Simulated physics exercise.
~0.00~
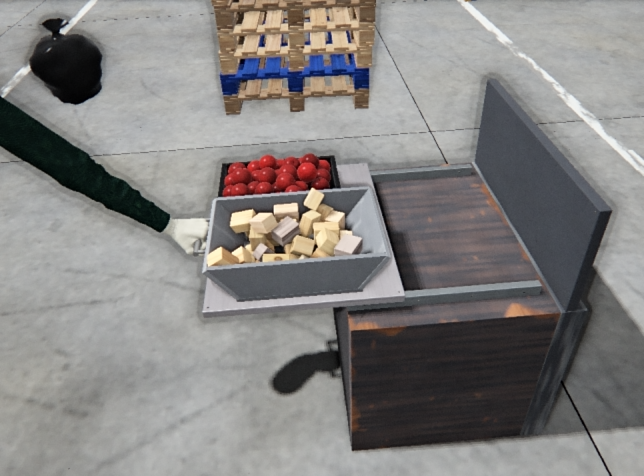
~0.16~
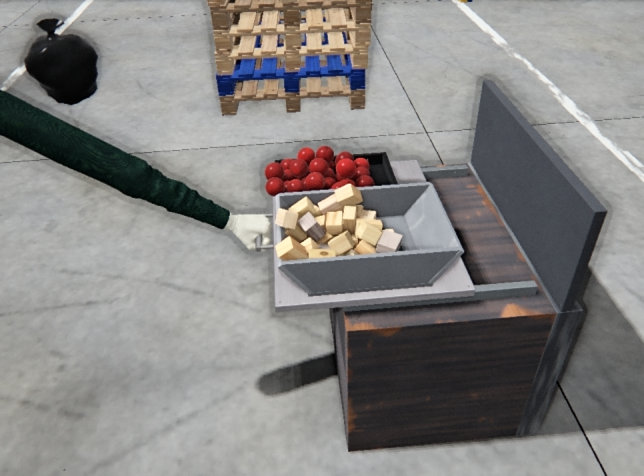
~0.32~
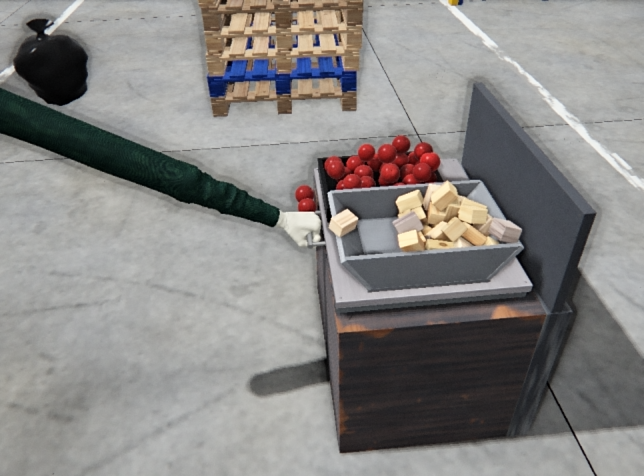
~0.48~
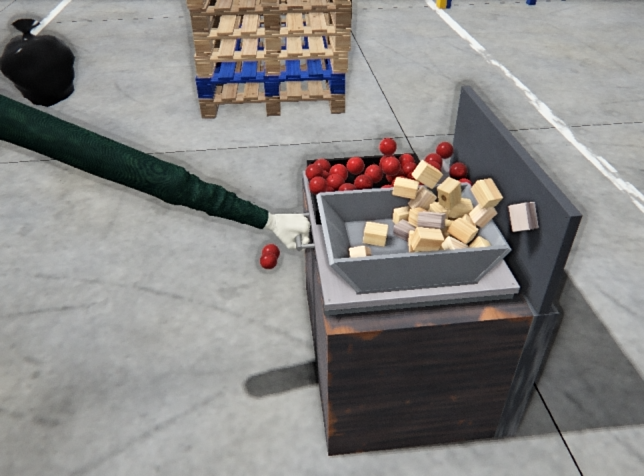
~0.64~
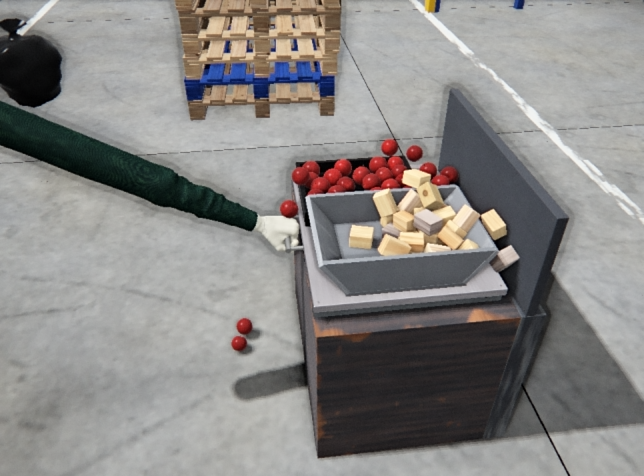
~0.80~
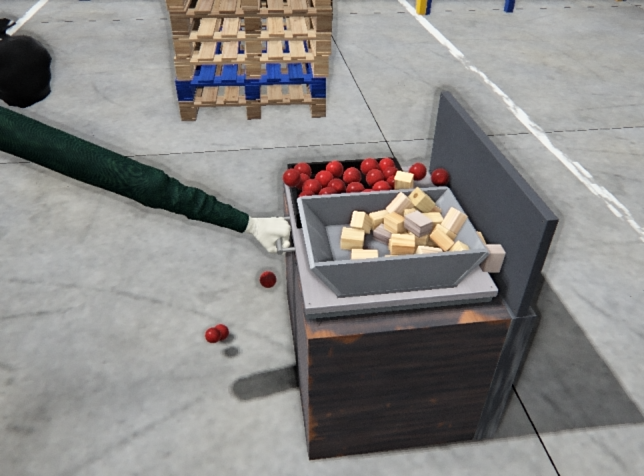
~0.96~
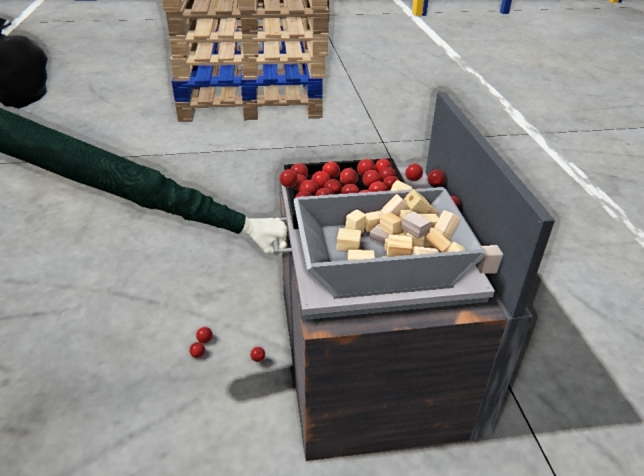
In the video, a green-sleeved arm shoves a grey shelf holding a grey box of wooden blocks and a black box of red apples rightward over a dark wooden base; it stops abruptly, the contents surge, and several apples spill, some resting on the floor at left.
